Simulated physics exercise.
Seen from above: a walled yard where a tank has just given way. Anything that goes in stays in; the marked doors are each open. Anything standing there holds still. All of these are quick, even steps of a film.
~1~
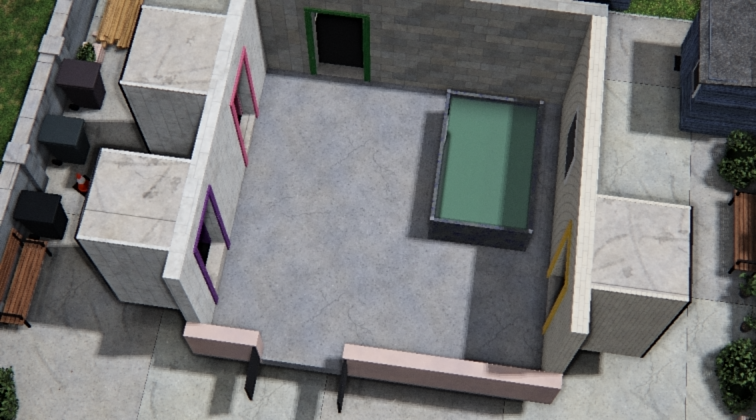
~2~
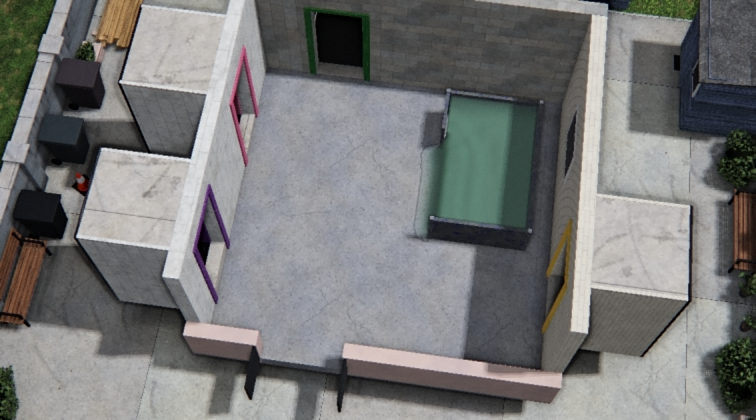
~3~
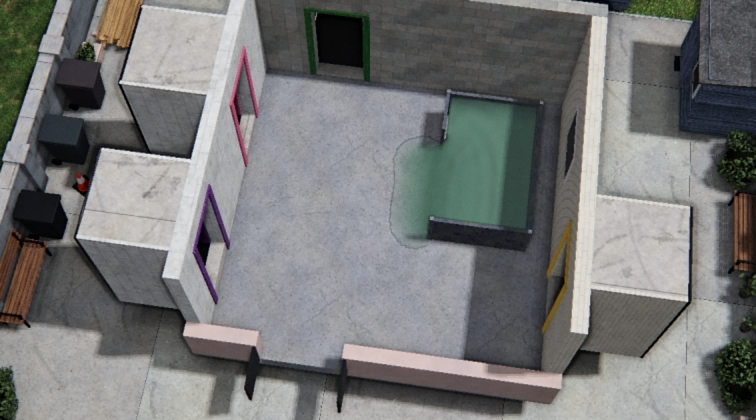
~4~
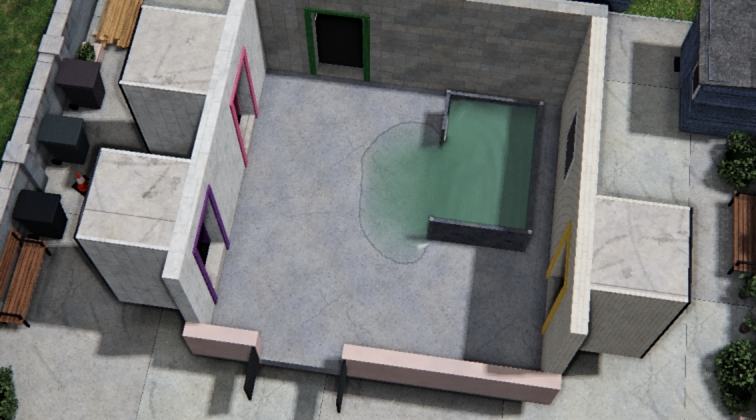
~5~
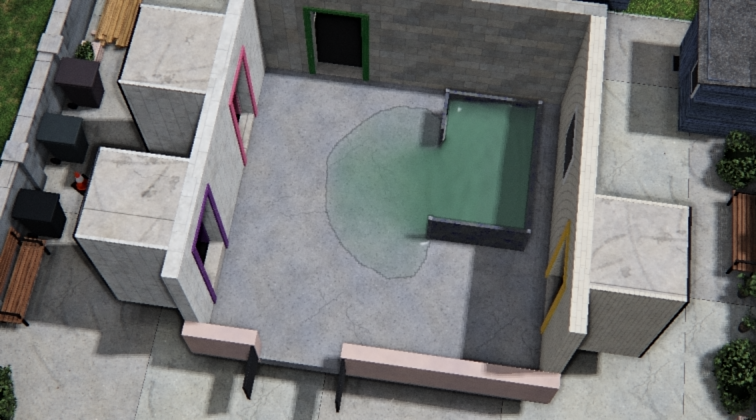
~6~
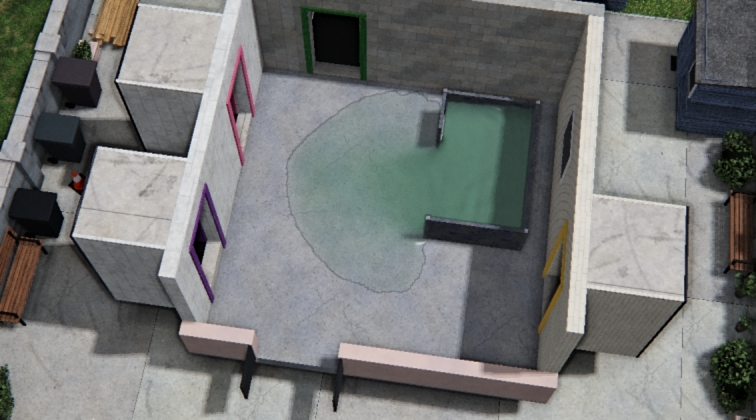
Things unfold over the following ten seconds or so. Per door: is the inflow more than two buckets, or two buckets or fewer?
As I see it, the green door gets overrun I think, the yellow door holds up fine I think, the purple door holds up fine I think, the pink door gets overrun I think.
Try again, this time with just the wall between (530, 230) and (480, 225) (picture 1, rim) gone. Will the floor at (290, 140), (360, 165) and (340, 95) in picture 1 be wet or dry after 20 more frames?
So: Spared, then spared, then spared.
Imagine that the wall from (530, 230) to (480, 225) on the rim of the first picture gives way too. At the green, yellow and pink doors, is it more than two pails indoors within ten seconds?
Result - green door: Above the limit; yellow door: Above the limit; pink door: Below the limit.
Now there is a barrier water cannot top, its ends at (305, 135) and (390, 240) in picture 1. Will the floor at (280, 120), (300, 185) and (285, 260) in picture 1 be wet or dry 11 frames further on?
Taking the points in the order given, they are inundated, high and dry and high and dry.
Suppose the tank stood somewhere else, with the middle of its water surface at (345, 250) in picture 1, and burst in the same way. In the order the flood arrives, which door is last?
That would be the door marked yellow.
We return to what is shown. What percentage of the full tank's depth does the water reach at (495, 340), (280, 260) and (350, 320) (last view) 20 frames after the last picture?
Around 0, 10 and 6 percent, in that order.
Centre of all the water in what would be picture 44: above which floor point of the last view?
At roughly (359, 215).
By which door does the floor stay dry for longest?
That would be the yellow one.
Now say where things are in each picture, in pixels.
In the first picture, still water in the open tank at (488, 162).
In the second picture, the front is at (424, 235), out from the gap at (438, 186).
In the third picture, water pours out at (438, 187) and has run to (403, 240).
In the fourth picture, water pours out at (437, 188) and has run to (381, 247).
In the fifth picture, the front is at (334, 156), out from the gap at (436, 187).
In the sixth picture, water pours out at (434, 187) and has run to (294, 159).
A moment on, water covers 55 % of the floor; the green door wet at the sill, nothing in, the yellow door not reached, the purple door not reached, the pink door under two buckets in.
Next, water covers 60 % of the floor; the green door under two buckets in, the yellow door not reached, the purple door wet at the sill, nothing in, the pink door far over two buckets in.
Then, water covers 65 % of the floor; the green door under two buckets in, the yellow door not reached, the purple door wet at the sill, nothing in, the pink door far over two buckets in.
Later, water covers 90 % of the floor; the green door over two buckets in, the yellow door wet at the sill, nothing in, the purple door wet at the sill, nothing in, the pink door far over two buckets in.
In the end, water covers 100 % of the floor; the green door over two buckets in, the yellow door wet at the sill, nothing in, the purple door wet at the sill, nothing in, the pink door far over two buckets in.
